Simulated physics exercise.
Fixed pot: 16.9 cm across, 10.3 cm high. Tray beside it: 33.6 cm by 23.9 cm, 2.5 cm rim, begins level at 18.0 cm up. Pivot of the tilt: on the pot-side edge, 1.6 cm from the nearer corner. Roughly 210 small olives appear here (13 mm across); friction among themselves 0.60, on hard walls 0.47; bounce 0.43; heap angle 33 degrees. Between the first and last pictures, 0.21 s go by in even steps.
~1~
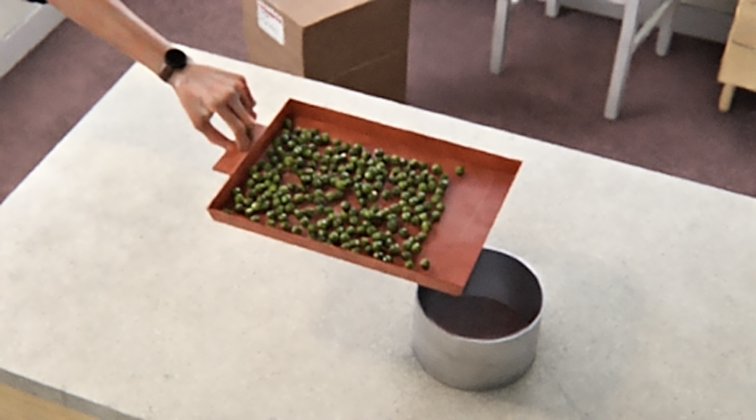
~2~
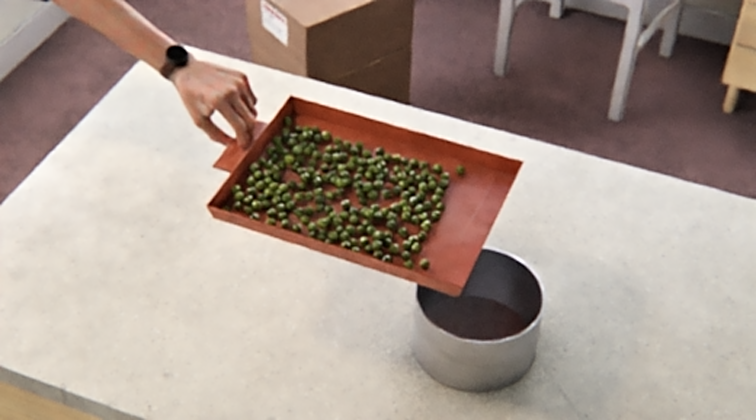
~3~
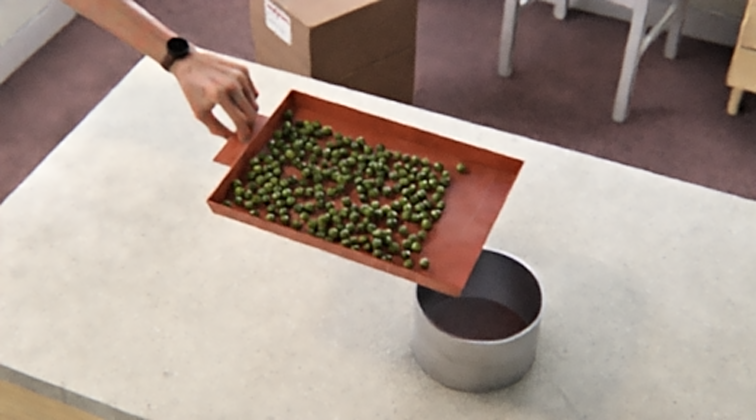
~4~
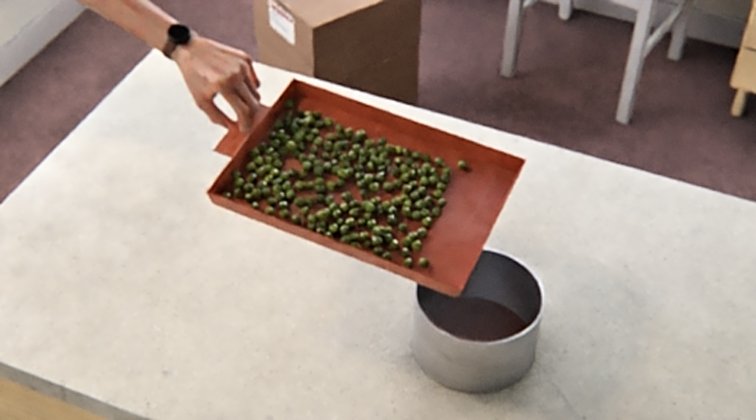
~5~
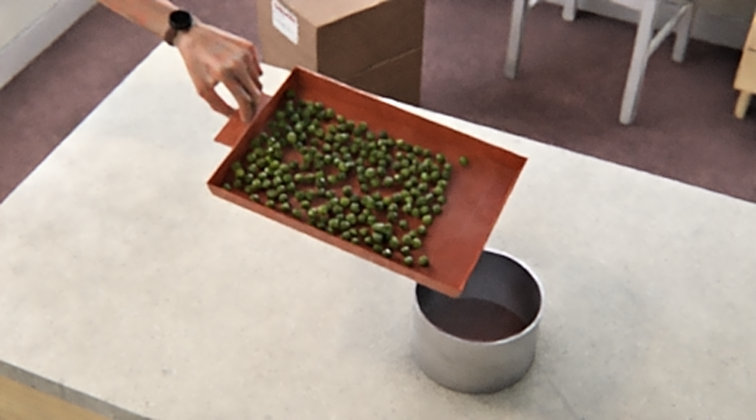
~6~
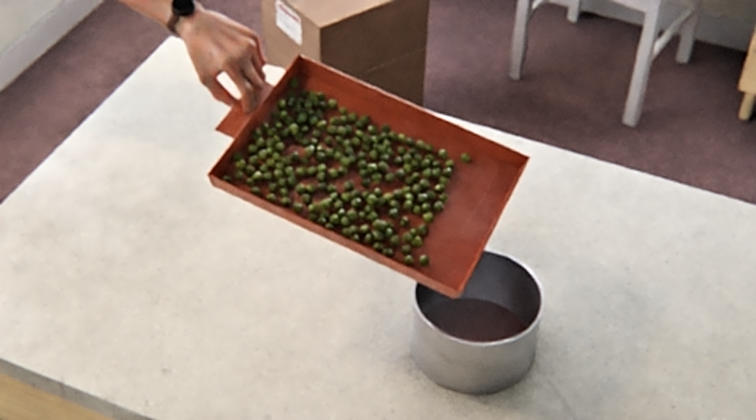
A shallow reddish tray of small green olives starts out nearly level beside a metal pot on a pale table, a hand wearing a dark watch at its handle. The tray slowly tilts as the hand raises its left side, while the olives stay spread across it, barely shifting.
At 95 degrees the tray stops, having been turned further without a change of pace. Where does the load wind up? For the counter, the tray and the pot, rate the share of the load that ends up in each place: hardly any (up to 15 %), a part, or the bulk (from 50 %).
Share of the load - the counter: The bulk, the tray: Hardly any, the pot: Hardly any.
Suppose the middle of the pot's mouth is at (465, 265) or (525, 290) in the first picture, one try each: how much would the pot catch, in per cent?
Spot one: Some 0 per cent; spot two: Some 25 per cent.
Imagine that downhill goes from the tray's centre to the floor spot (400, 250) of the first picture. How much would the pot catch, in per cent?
That would be close to 0 per cent.
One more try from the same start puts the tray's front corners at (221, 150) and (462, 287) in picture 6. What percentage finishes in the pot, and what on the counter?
That works out as pot 30 and counter 70.
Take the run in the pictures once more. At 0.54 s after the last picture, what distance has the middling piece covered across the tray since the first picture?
Around 12 centimetres.
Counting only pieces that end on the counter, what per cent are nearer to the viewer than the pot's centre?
I'd put it at around 90 per cent.
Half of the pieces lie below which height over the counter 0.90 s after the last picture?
The halfway mark is near 26 cm.
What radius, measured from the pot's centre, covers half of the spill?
Distance: Roughly 16 cm.
Then, 0.54 s after the last picture, tilt 51 degrees; the tray holds 100 %, the pot 0 %.
Then, 0.90 s after the last picture, tilt 77 degrees; the tray holds 85 %, the pot 0 %.
Then, 1.35 s after the last picture, tilt 95 degrees; the tray holds 20 %, the pot 5 %.
In the end, counter 95 %, tray 0 %, pot 5 %.
